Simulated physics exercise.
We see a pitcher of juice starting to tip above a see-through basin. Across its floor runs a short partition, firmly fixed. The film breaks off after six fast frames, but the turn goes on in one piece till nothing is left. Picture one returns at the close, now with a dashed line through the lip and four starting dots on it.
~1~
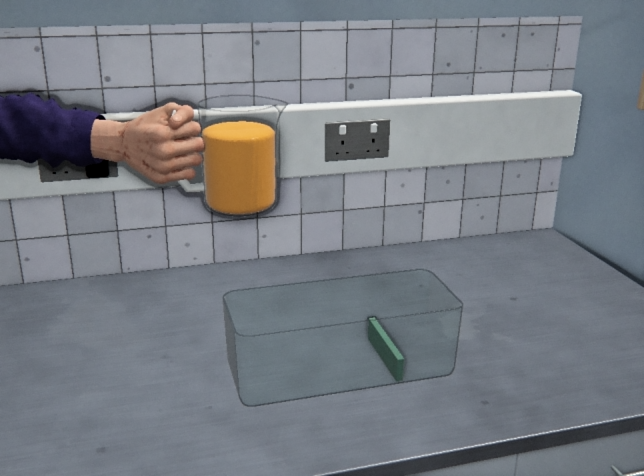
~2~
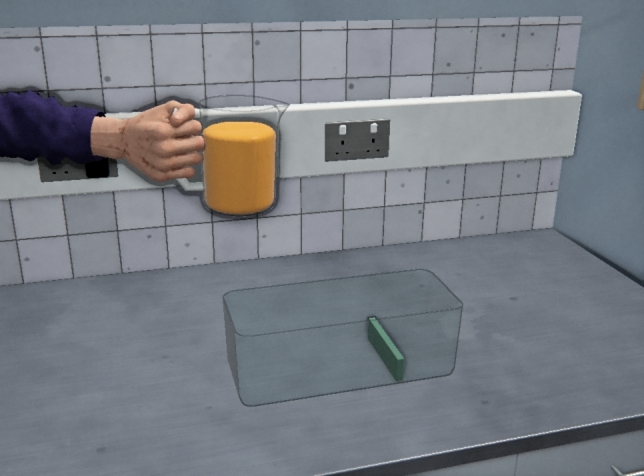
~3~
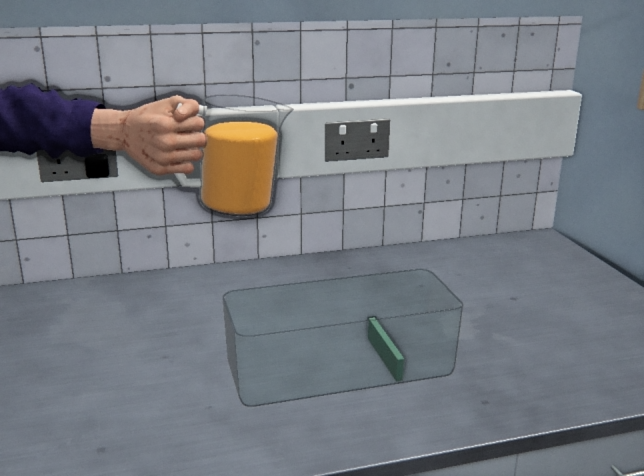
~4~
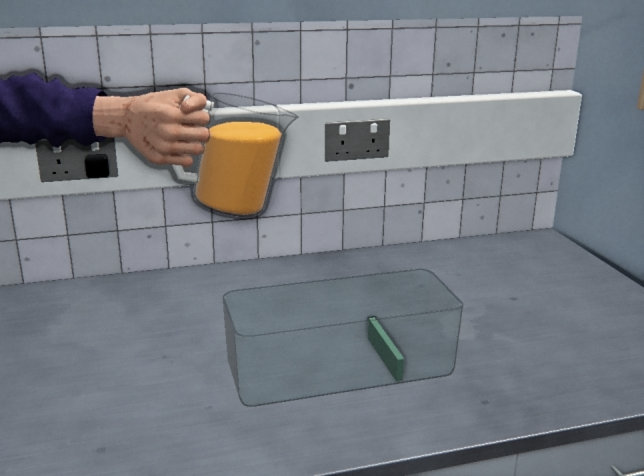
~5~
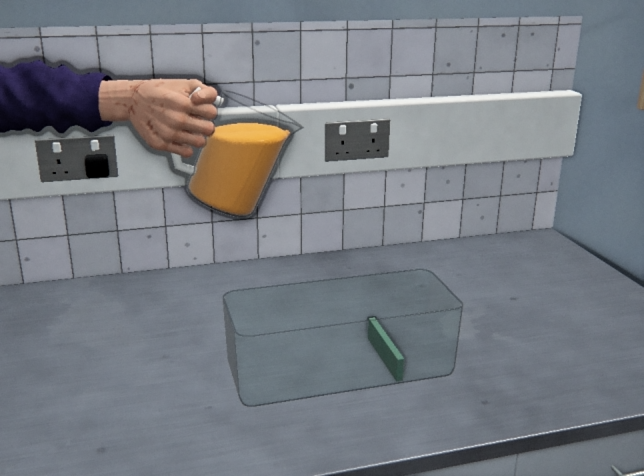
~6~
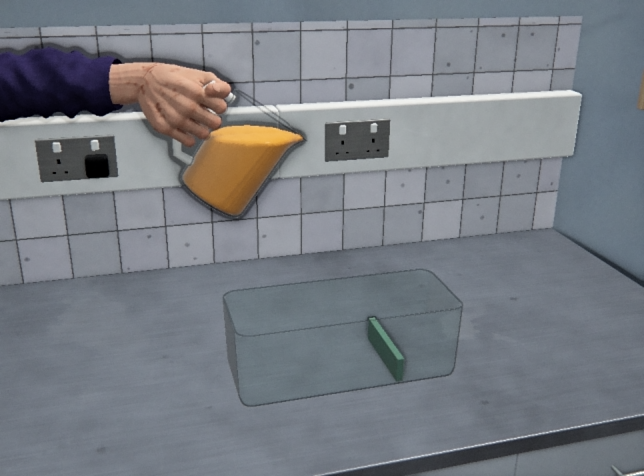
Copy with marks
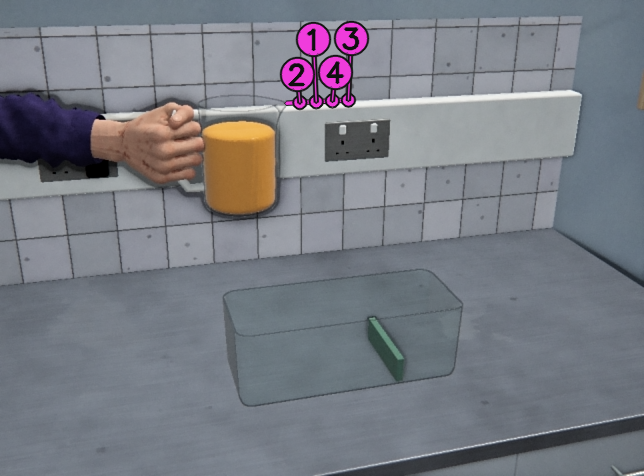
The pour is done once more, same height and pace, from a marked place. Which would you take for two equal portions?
It is 1.
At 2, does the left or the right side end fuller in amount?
More ends on the left.
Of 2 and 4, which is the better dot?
4.
On the marked copy, 1 at (316, 101); 2 at (299, 102); 3 at (348, 100); 4 at (332, 100).
With 1, about 53 % ends left of the wall and 45 % right of it.
With 2, about 88 % ends left of the wall and 6 % right of it; 6 % is lost outside.
With 3, about 31 % ends left of the wall and 65 % right of it; 5 % is lost outside.
With 4, about 28 % ends left of the wall and 69 % right of it.
